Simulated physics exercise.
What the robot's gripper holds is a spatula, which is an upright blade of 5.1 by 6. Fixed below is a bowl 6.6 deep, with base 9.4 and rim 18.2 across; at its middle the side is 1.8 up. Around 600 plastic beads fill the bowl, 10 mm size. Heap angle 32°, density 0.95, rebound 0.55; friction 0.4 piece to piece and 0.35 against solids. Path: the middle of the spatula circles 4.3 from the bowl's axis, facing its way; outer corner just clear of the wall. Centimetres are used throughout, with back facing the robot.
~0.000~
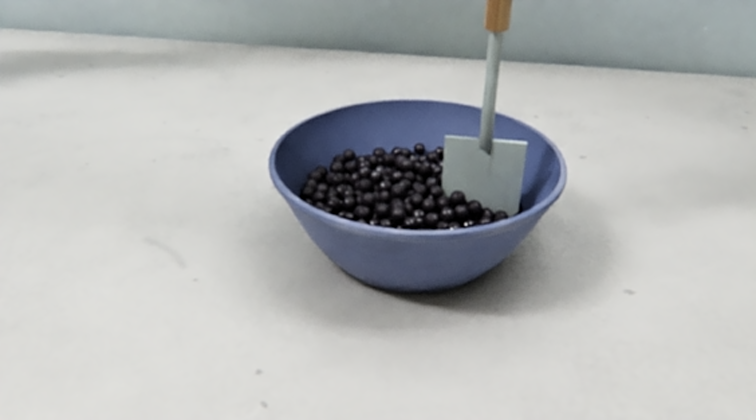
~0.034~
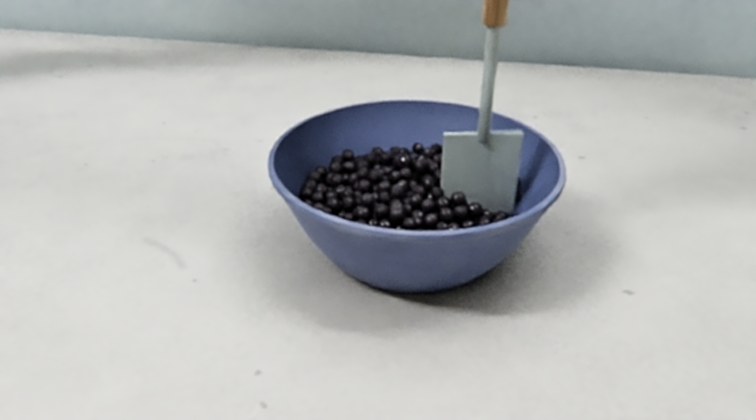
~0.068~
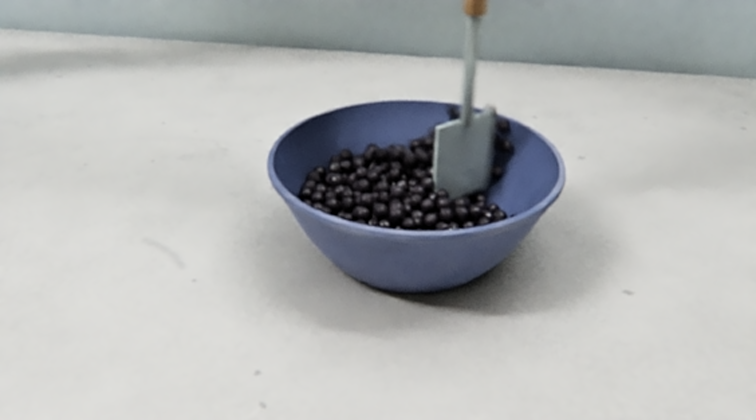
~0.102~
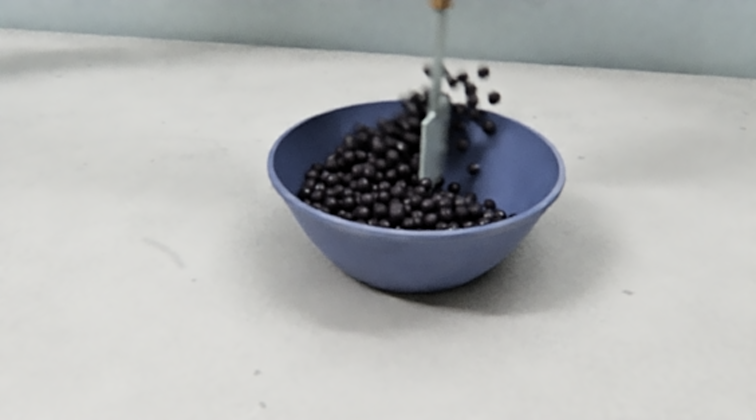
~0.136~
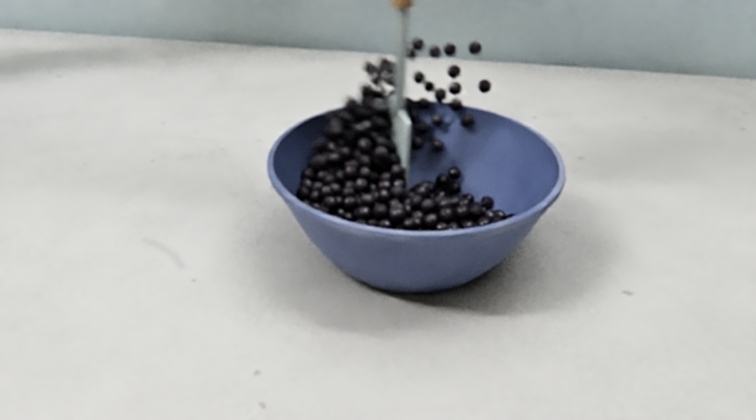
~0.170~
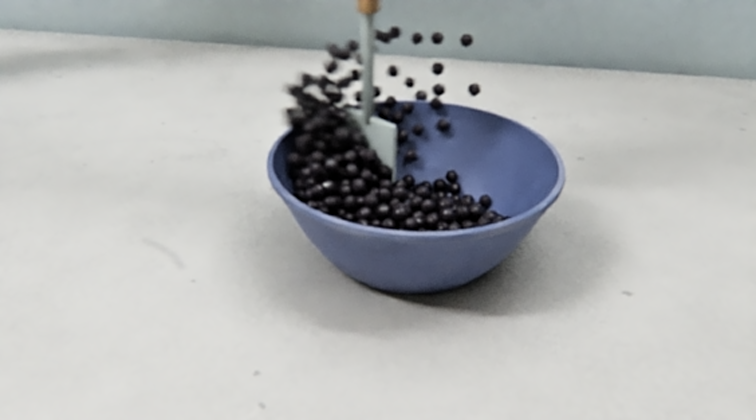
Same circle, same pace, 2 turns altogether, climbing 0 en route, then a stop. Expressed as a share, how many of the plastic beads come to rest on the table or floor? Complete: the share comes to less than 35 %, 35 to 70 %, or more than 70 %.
The share comes to between 35 and 70 %.
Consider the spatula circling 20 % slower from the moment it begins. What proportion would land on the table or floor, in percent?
It would come to around 45 percent.
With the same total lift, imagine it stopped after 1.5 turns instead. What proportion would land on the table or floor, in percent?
It would be around 45 per cent.
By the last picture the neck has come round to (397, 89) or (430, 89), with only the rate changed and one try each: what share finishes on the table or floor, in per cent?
Near 45 in a hundred for the first and near 30 in a hundred for the second.
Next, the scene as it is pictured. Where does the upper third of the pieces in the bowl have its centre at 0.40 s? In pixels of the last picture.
Around (507, 163).
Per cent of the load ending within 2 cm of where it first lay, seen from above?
5 %.
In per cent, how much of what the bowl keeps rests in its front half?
About 40 %.
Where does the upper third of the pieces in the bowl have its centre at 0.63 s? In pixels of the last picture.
In the last picture it sits around (347, 218).
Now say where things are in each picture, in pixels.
The spatula neck at (488, 117), 0° round; upper third of the load around (410, 198), from x 310 to 520, top at y 150; 603 in the bowl, in the first picture.
The spatula neck at (486, 111), 14° round; upper third of the load around (411, 192), from x 305 to 520, top at y 150, in the second picture.
The spatula neck at (468, 97), 47° round; upper third of the load around (415, 179), from x 305 to 520, top at y 115, in the third picture.
The spatula neck at (436, 89), 80° round; upper third of the load around (400, 165), from x 305 to 515, top at y 70; 599 in the bowl, 4 in flight or on the tool, in the fourth picture.
The spatula neck at (400, 88), 113° round; upper third of the load around (375, 156), from x 305 to 515, top at y 45; 592 in the bowl, 11 in flight or on the tool, in the fifth picture.
The spatula neck at (368, 95), 146° round; upper third of the load around (342, 154), from x 290 to 515, top at y 35; 578 in the bowl, 25 in flight or on the tool, in the sixth picture.
After 0.40 s, 8° round, highest piece 13 above the table; 422 in the bowl, 95 on the table or floor, 86 in flight or on the tool.
After 0.63 s, 230° round, highest piece 9 above the table; 327 in the bowl, 233 on the table or floor, 43 in flight or on the tool.
After 0.94 s, 0° round, highest piece 5 above the table; 317 on the table or floor, 286 in the bowl.
After 1.64 s, 0° round, highest piece 5 above the table; 317 on the table or floor, 286 in the bowl.
In the end, 317 on the table or floor, 286 in the bowl. That is 53 % on the table or floor.
